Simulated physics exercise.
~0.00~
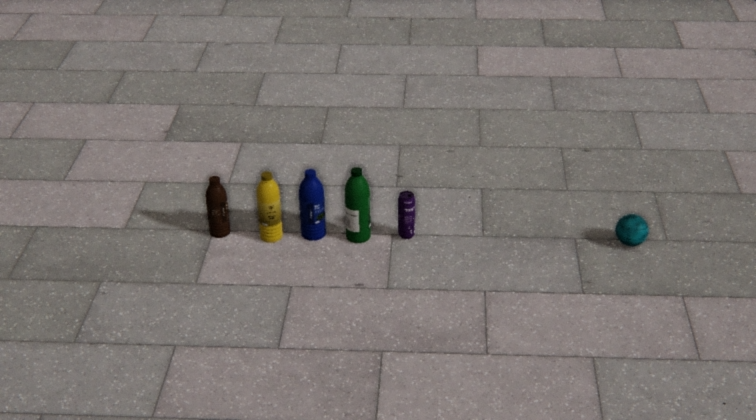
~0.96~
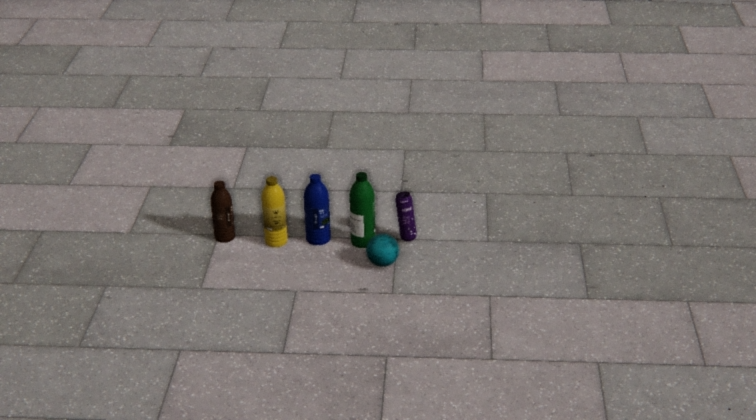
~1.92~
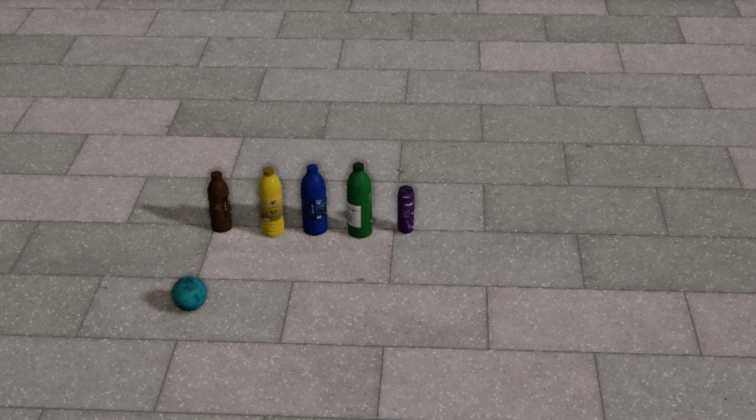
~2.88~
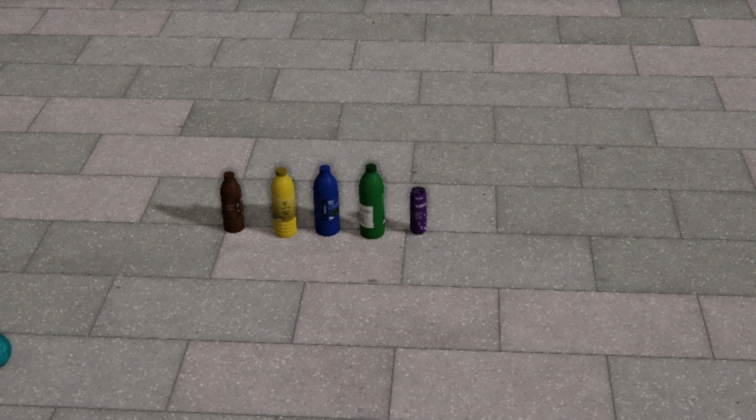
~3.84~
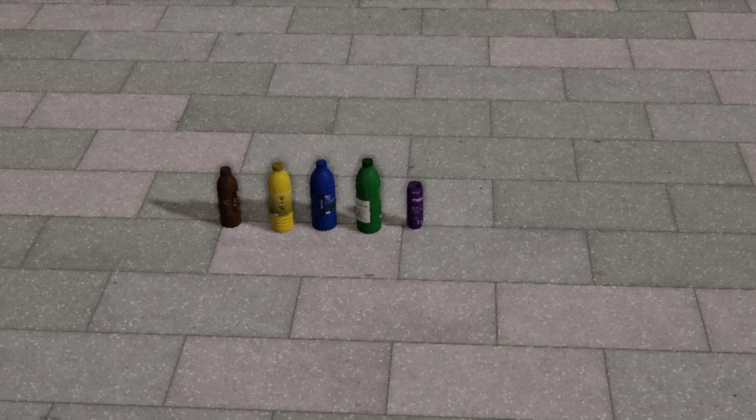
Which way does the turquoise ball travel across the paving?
It rolls to the left, passing in front of the row and going out of view on the left side.
